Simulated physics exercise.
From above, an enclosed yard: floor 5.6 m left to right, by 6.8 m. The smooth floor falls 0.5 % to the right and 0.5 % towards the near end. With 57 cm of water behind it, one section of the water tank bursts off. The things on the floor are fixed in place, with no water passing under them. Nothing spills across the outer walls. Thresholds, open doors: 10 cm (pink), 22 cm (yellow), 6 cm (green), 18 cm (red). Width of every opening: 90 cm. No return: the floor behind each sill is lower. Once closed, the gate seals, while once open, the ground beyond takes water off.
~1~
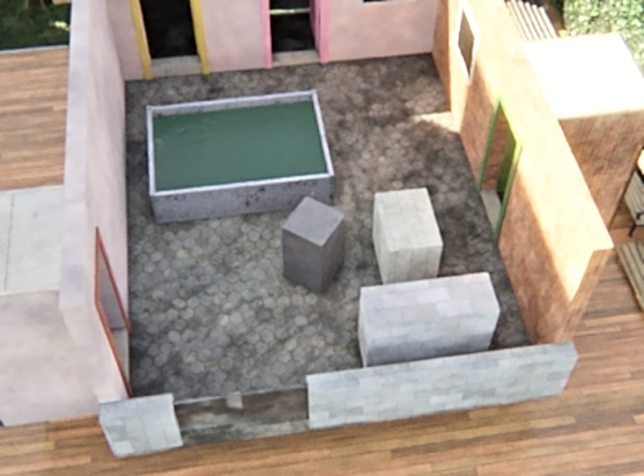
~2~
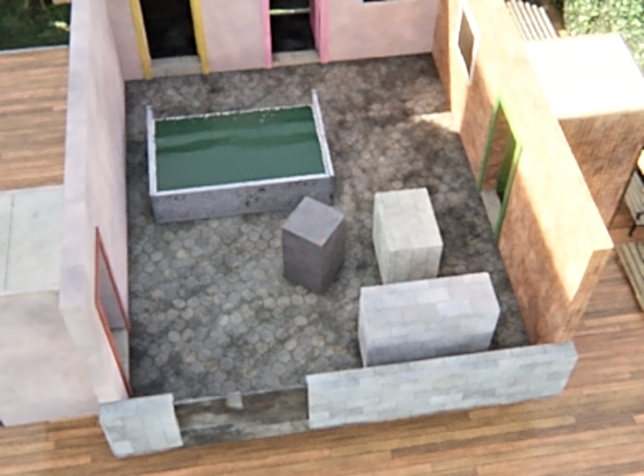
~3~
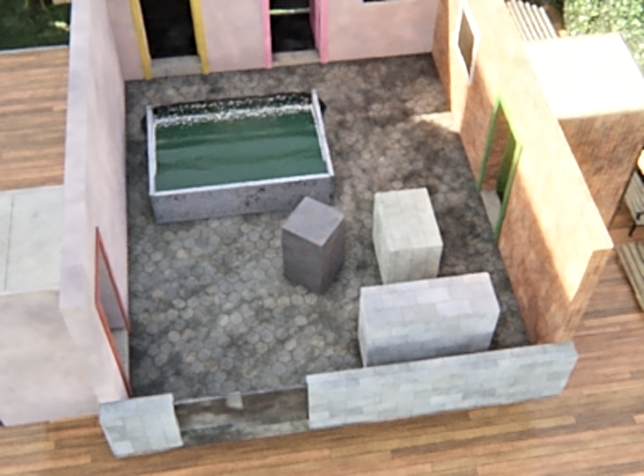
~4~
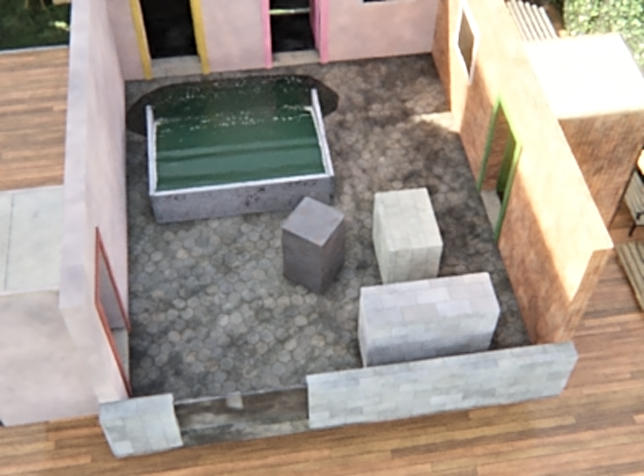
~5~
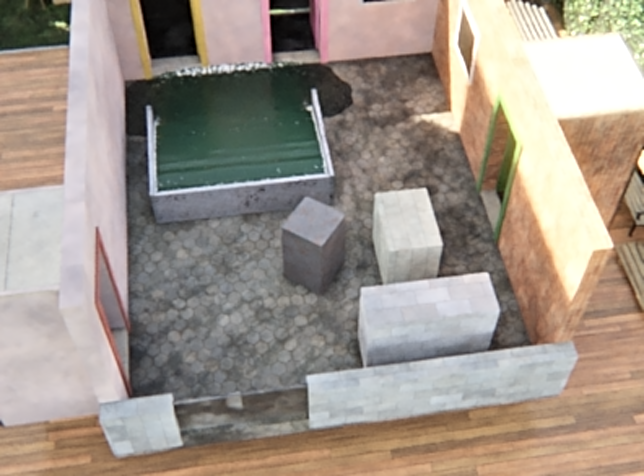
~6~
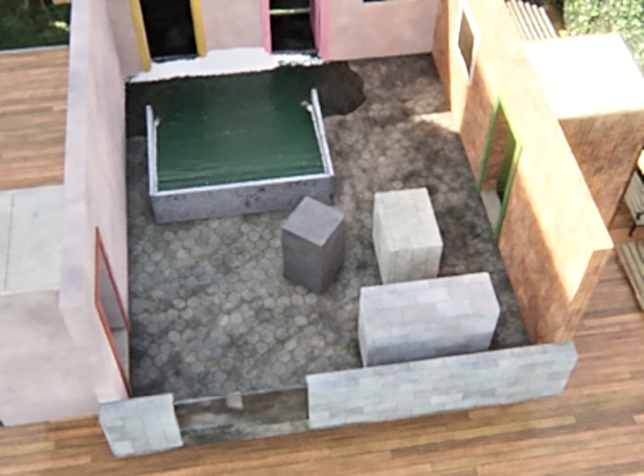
In a walled yard, green water pours from a tank's far side and spreads outside.
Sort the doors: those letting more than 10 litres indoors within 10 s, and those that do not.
The pink door is among those letting more in; the yellow door is among those letting more in; the green door is among those that do not; the red door is among those that do not.
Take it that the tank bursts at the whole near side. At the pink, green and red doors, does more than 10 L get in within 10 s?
So pink stays lower, green tops it, red tops it.
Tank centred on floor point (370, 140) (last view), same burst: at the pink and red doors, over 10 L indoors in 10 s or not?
Pink gets more than that, red gets no more than that.
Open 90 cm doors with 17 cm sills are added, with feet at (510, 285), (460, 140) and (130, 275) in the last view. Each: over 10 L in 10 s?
Door 1: Lower; door 2: Lower; door 3: Lower.
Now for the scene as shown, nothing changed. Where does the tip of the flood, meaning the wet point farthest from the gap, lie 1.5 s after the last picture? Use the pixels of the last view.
About (432, 54) in the last view.
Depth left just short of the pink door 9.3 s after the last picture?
Roughly 7.0 centimetres.
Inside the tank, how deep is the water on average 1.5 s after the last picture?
The average depth is around 17 cm.
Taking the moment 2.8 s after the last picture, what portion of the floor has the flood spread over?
45 %.
Then, 0.7 s after the last picture water covers 20 % of the floor and is deepest (42 cm) near (227, 74); pink door 31 cm at the sill, 68 L in, yellow door 38 cm at the sill, 39 L in, green door not reached, red door not reached.
Then, 1.5 s after the last picture water covers 25 % of the floor and is deepest (38 cm) near (125, 83); pink door 27 cm at the sill, 164 L in, yellow door 35 cm at the sill, 98 L in, green door not reached, red door not reached.
Then, 2.8 s after the last picture water covers 45 % of the floor and is deepest (25 cm) near (435, 61); pink door 16 cm at the sill, 230 L in, yellow door 19 cm at the sill, 128 L in, green door 3 cm at the sill, 0 L in, red door 3 cm at the sill, 0 L in.
Then, 5.3 s after the last picture water covers 80 % of the floor and is deepest (19 cm) near (538, 360); pink door 9 cm at the sill, 243 L in, yellow door 6 cm at the sill, 129 L in, green door 5 cm at the sill, 0 L in, red door 2 cm at the sill, 0 L in.
Then, 9.3 s after the last picture water covers 95 % of the floor and is deepest (14 cm) near (529, 374); pink door 7 cm at the sill, 248 L in, yellow door 8 cm at the sill, 129 L in, green door 4 cm at the sill, 0 L in, red door 2 cm at the sill, 0 L in.
